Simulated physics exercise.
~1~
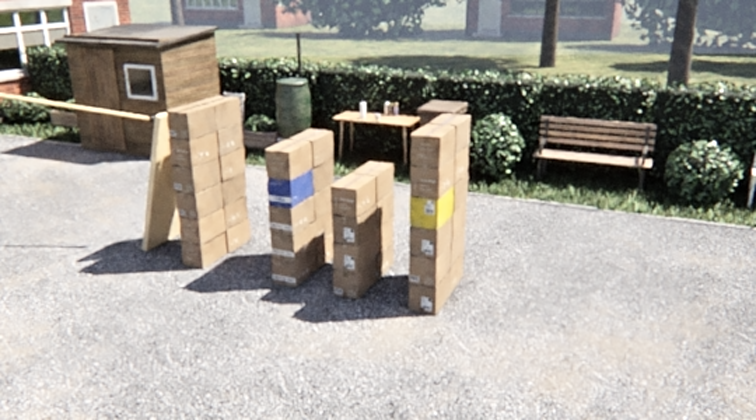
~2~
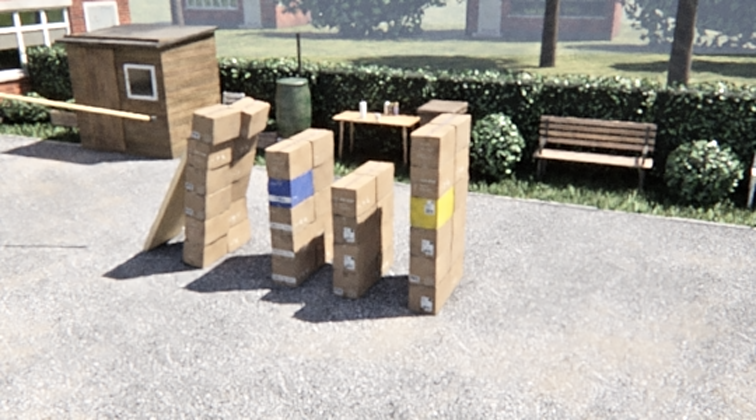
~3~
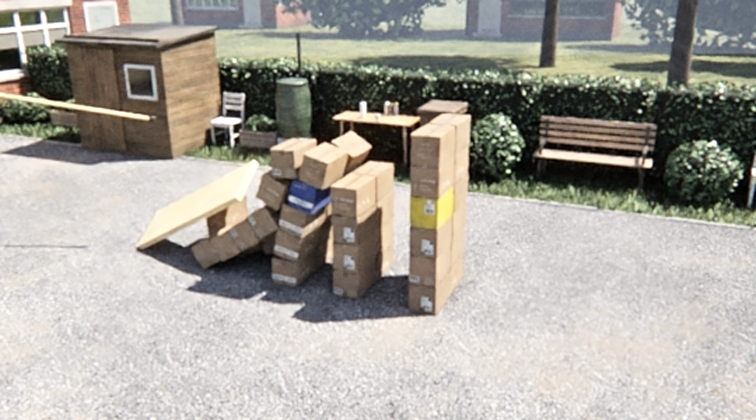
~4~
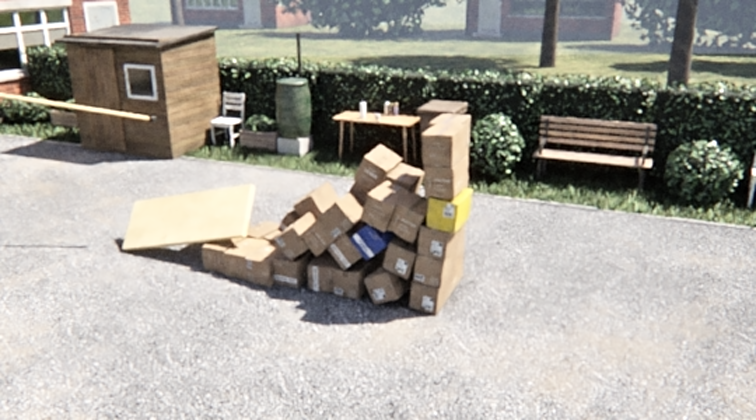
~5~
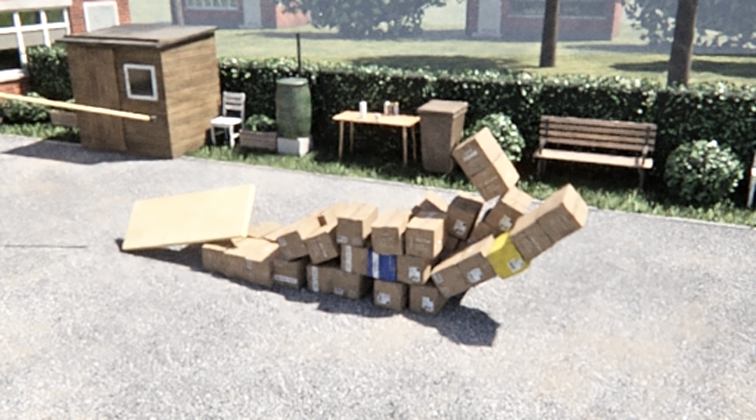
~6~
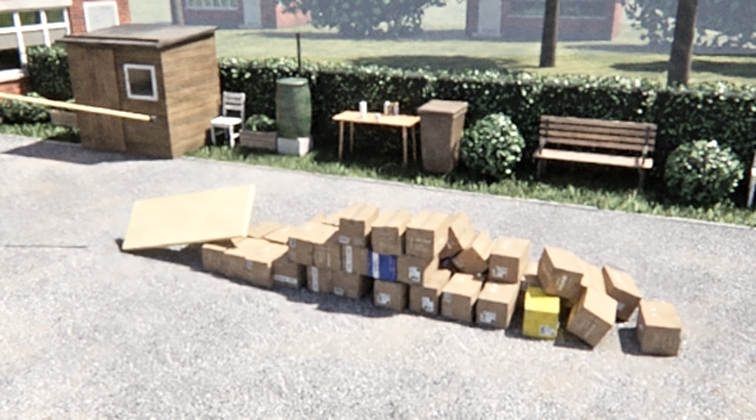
A tall board tipped over against the leftmost of four stacks of cardboard boxes, and the stacks toppled one after another to the right, blue and yellow cartons included, until they all lay in a long, low heap across the pavement.
